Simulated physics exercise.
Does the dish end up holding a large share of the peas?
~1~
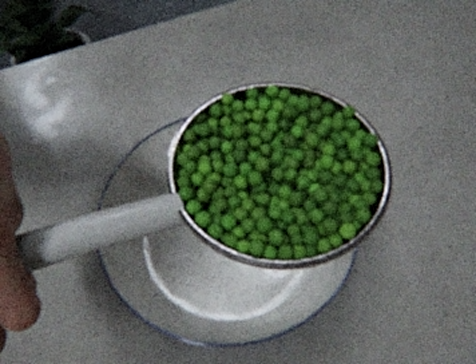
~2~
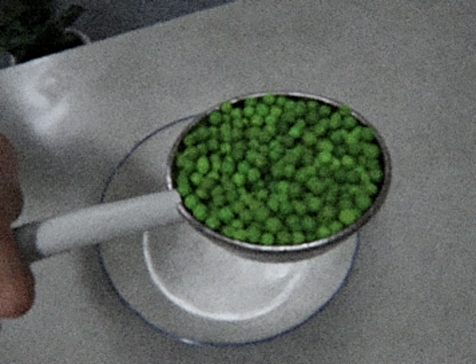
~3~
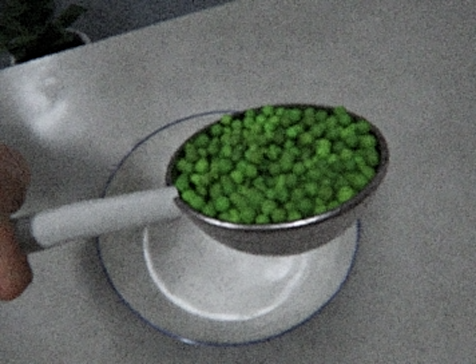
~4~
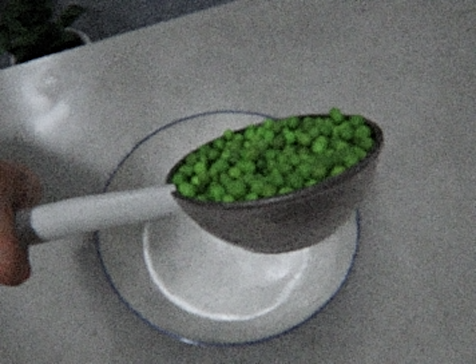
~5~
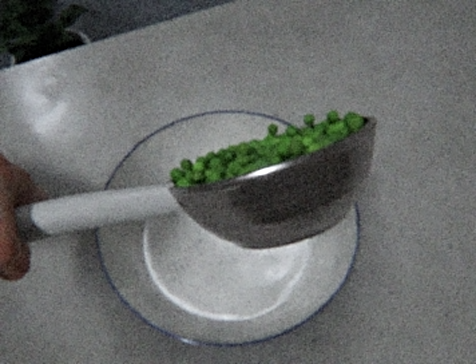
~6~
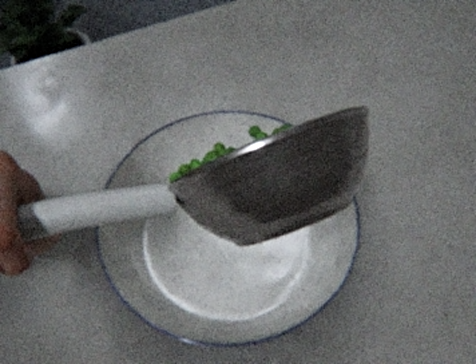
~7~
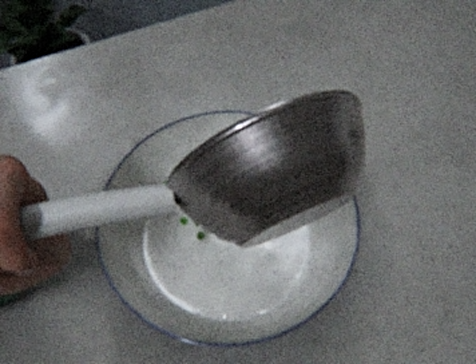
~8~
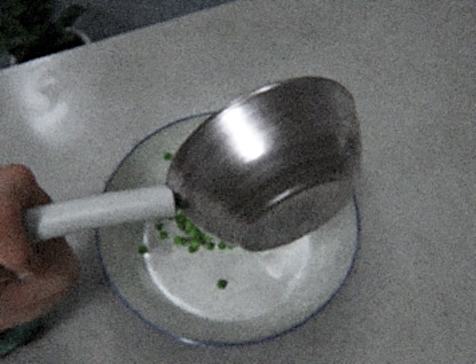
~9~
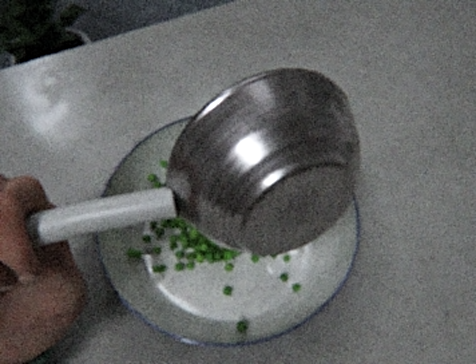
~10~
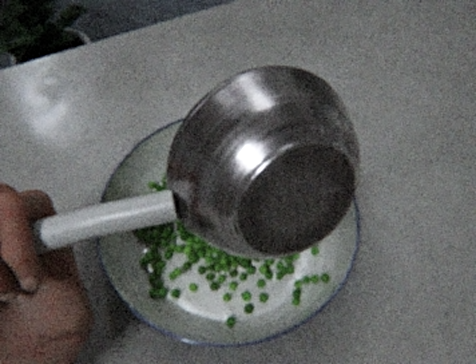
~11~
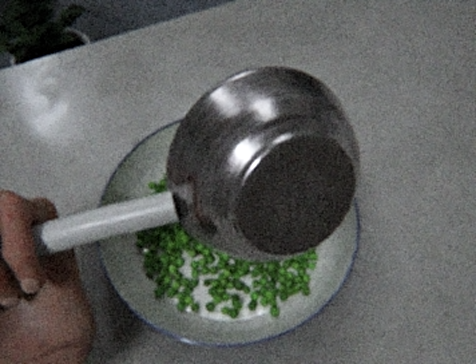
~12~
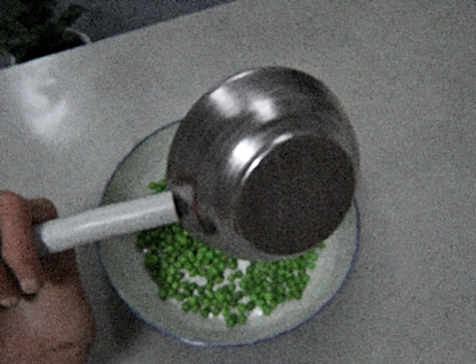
Yes, it does. The peas pour out as the pan is turned over, and they end up spread thickly across the dish beneath it.
